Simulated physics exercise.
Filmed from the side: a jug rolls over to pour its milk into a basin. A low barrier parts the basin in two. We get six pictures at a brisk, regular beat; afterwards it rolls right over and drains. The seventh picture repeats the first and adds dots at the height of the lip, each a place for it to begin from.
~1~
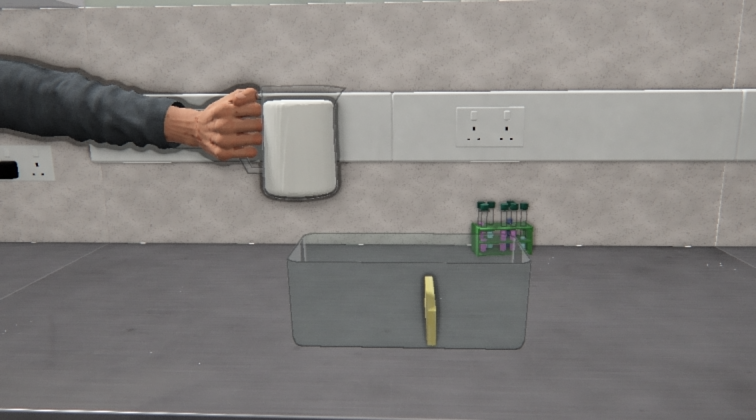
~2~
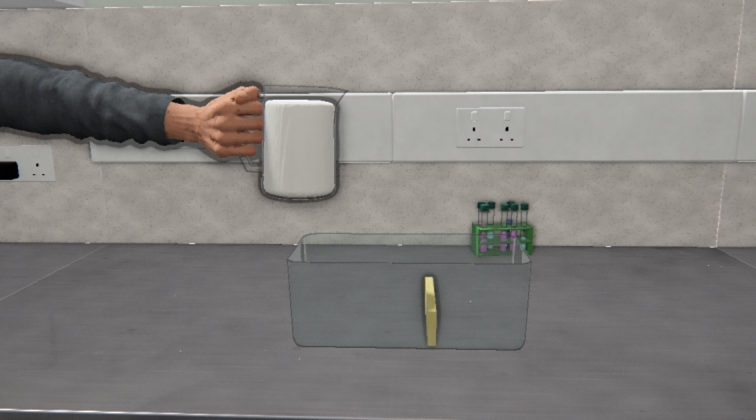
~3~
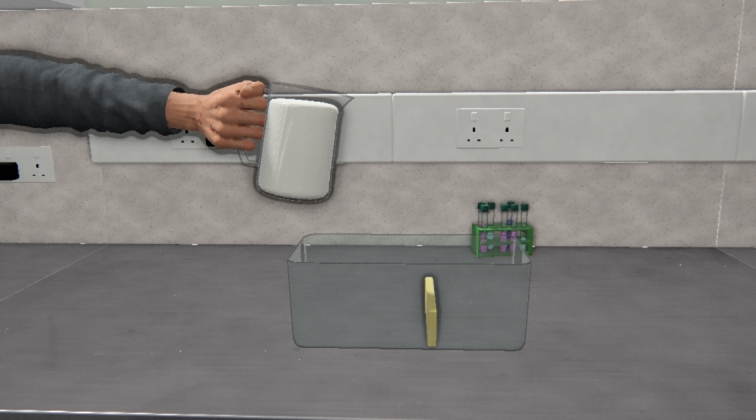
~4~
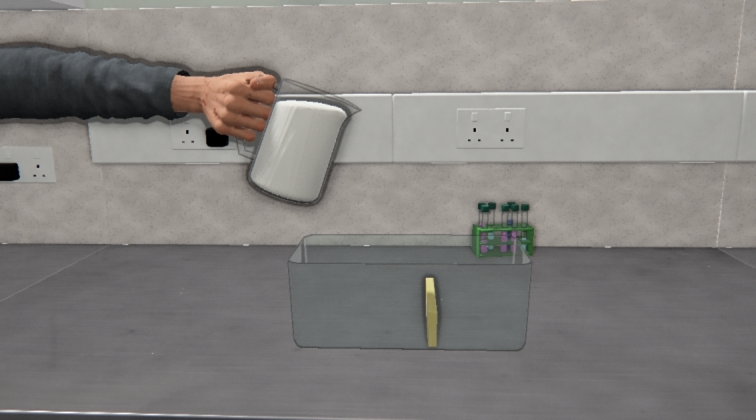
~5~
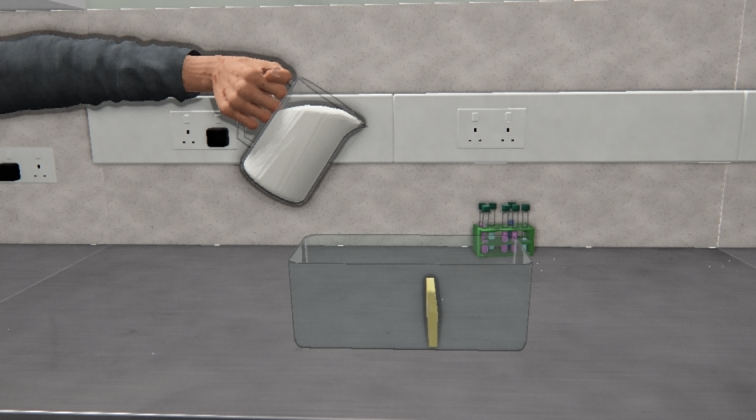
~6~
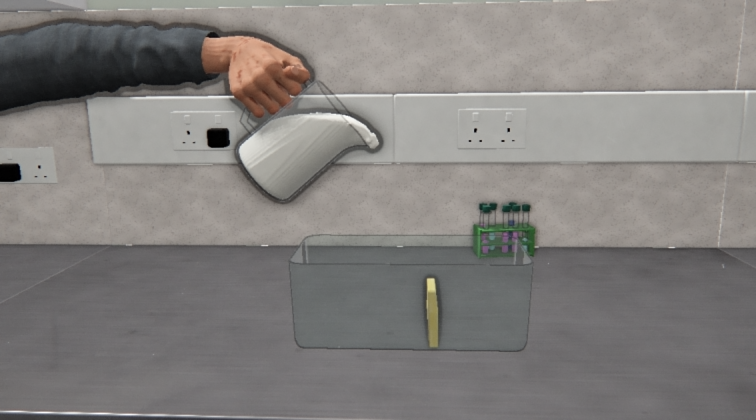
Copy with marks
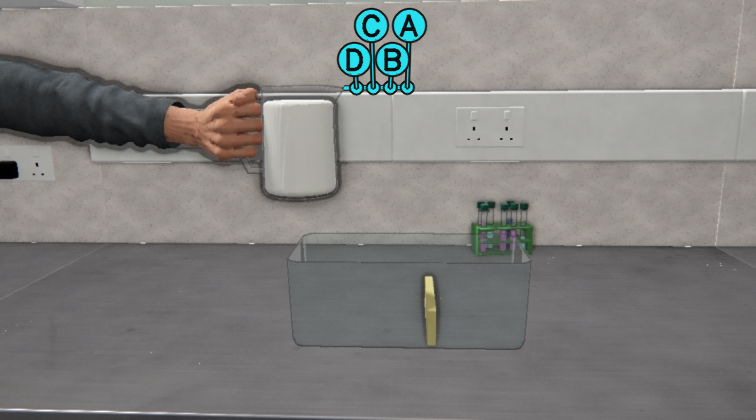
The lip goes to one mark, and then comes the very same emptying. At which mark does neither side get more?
Use place C.
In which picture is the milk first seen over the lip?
Picture 6.
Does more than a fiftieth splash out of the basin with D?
Yes.
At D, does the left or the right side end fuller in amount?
More ends on the left.
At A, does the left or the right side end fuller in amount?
The right side.
On the marked copy, A at (407, 87); B at (390, 87); C at (373, 87); D at (356, 87).
With A, about 8 % ends left of the wall and 87 % right of it; 5 % is lost outside.
With B, about 21 % ends left of the wall and 75 % right of it; 4 % is lost outside.
With C, about 55 % ends left of the wall and 42 % right of it; 3 % is lost outside.
With D, about 77 % ends left of the wall and 12 % right of it; 11 % is lost outside.
